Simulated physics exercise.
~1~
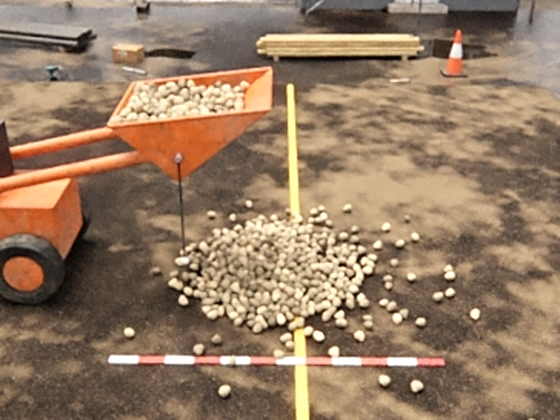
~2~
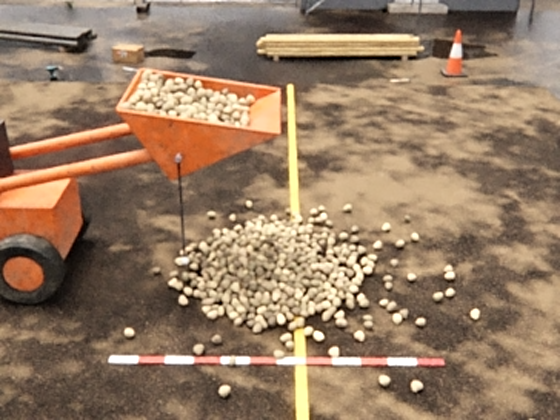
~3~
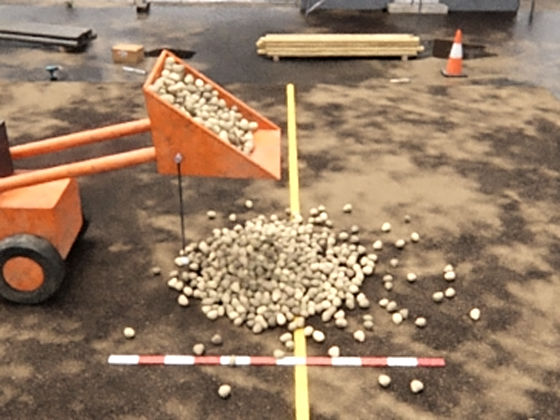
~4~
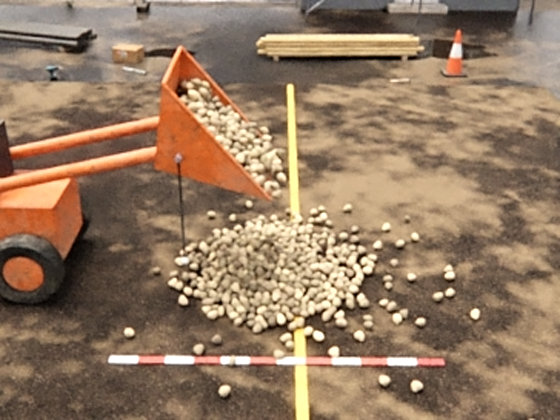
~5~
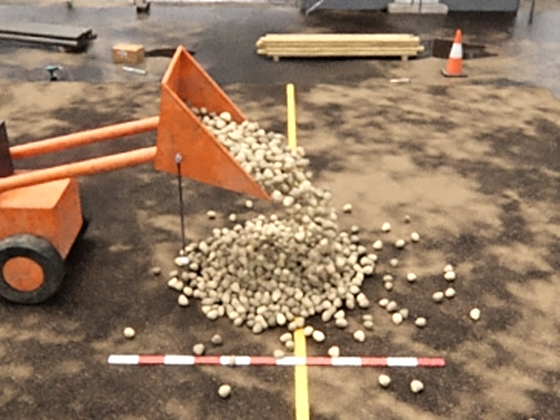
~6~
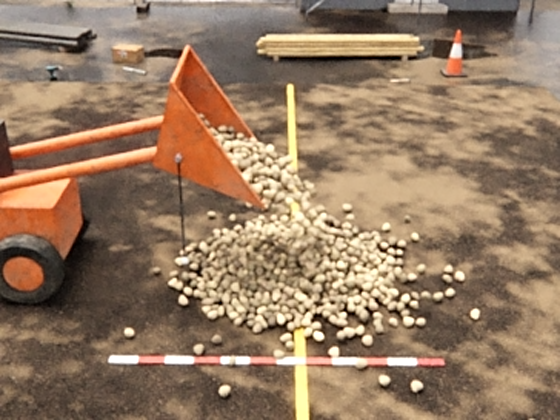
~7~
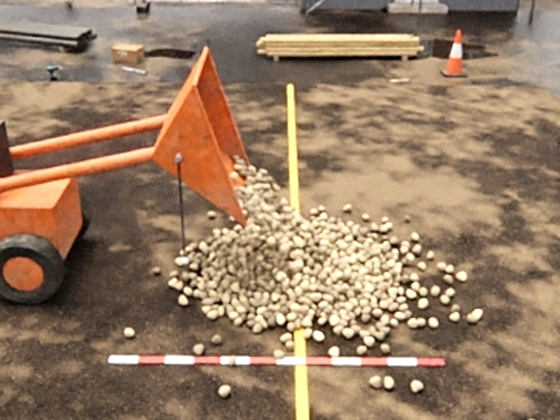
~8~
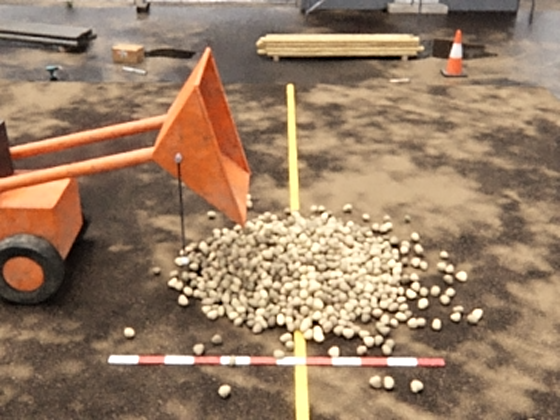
An orange tipping bucket full of pale rounded stones, held on arms from a wheeled orange machine at the left, stands over a loose heap on dark, sandy ground, seen from slightly above. A yellow line runs away through the heap, a red and white staff lies in front, and planks and a traffic cone sit behind. The bucket tilts down to the right, and its stones begin spilling from the lip. It then tips more steeply, and the rest pour onto the heap, many rolling right across the line. Finally the bucket hangs empty above a broader heap, spread mostly beyond the line.
